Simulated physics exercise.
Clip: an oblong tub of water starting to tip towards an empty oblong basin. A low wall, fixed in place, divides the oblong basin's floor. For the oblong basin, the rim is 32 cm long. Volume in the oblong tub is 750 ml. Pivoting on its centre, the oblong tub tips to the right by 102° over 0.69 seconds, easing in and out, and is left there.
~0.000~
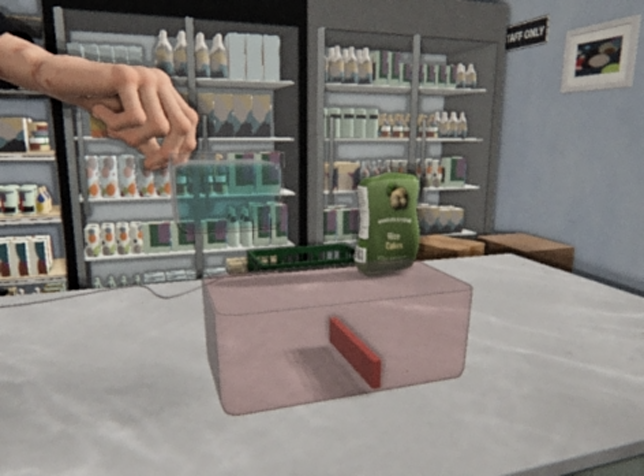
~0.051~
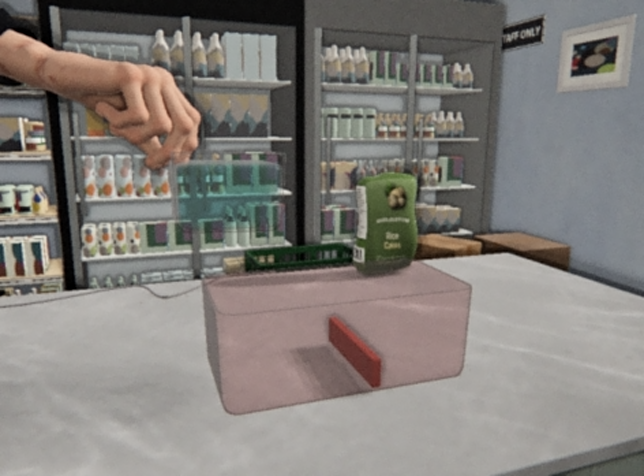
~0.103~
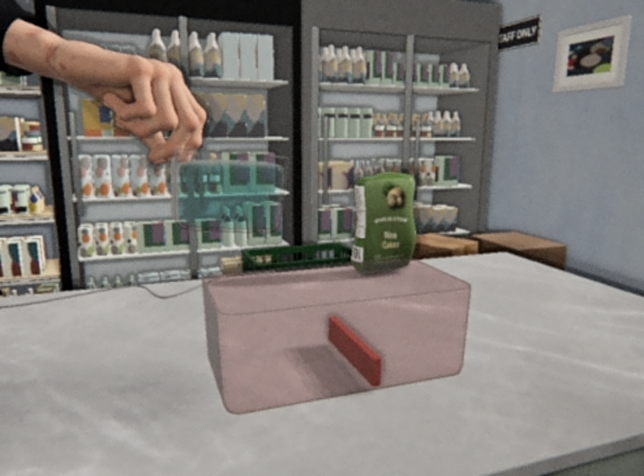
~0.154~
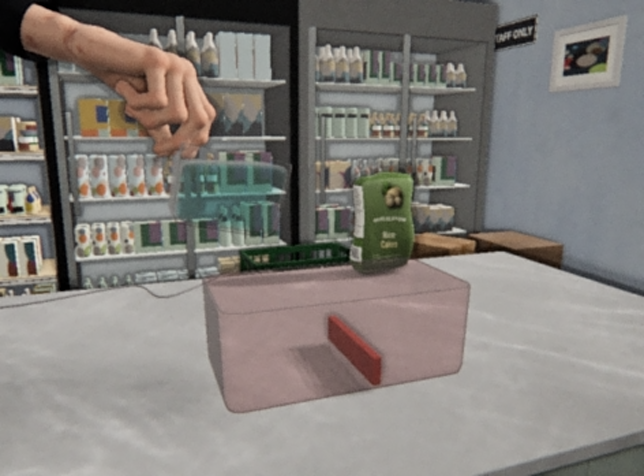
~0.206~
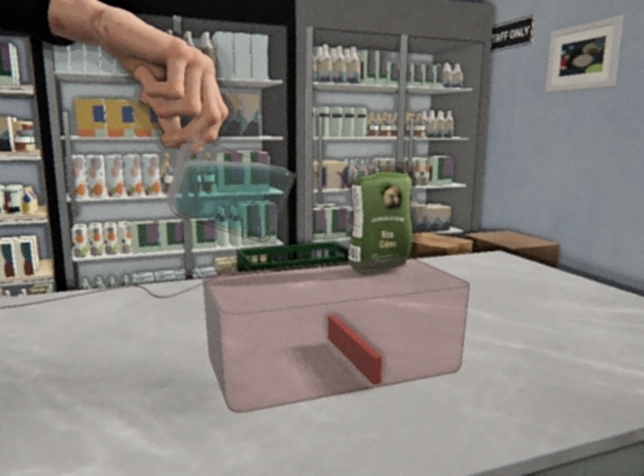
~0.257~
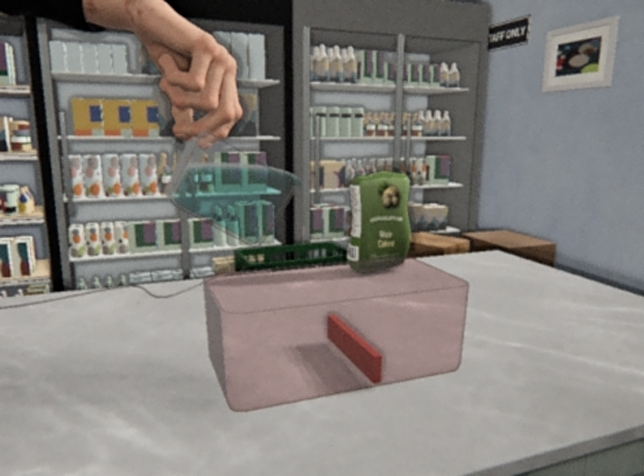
A bare hand and forearm reach in from the upper left above a pale counter in a shop, seen from slightly above, with stocked shelves behind. Below the hand is a clear, blue-tinted tub, left of a green pouch and above a translucent pink basin with a low red wall inside. The hand drifts right and the tub tilts clockwise, while the view shifts slightly.
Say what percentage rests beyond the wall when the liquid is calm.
Roughly 12 per cent rests beyond the wall.
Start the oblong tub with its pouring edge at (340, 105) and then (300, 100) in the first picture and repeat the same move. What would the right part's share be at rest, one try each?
Result: 85 per cent, then 70 per cent.
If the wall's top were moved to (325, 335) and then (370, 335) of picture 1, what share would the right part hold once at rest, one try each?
Around 60 and 15 percent, in that order.
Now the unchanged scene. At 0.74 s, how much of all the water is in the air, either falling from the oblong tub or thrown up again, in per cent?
Near 6 percent.
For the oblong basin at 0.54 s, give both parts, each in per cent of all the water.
I'd say some 26 on the left and some 2 on the right.
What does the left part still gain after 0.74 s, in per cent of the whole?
7 %.
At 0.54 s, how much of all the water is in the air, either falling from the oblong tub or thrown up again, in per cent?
Close to 34 per cent, I'd say.
Then, 0.54 s in, the tilt is 90° and 38 per cent is still to pour, 27 is left of the wall and 2 right of it.
Then, 0.74 s in, the tilt is 102° and 9 per cent is still to pour, 80 is left of the wall and 6 right of it.
Then, 0.96 s in, the tilt is 102° and 1 per cent is still to pour, 85 is left of the wall and 11 right of it.
Then, 1.19 s in, the tilt is 102° and 0 per cent is still to pour, 87 is left of the wall and 12 right of it.
Finally, 87 per cent lies left of the wall, 12 right of it and 1 outside.
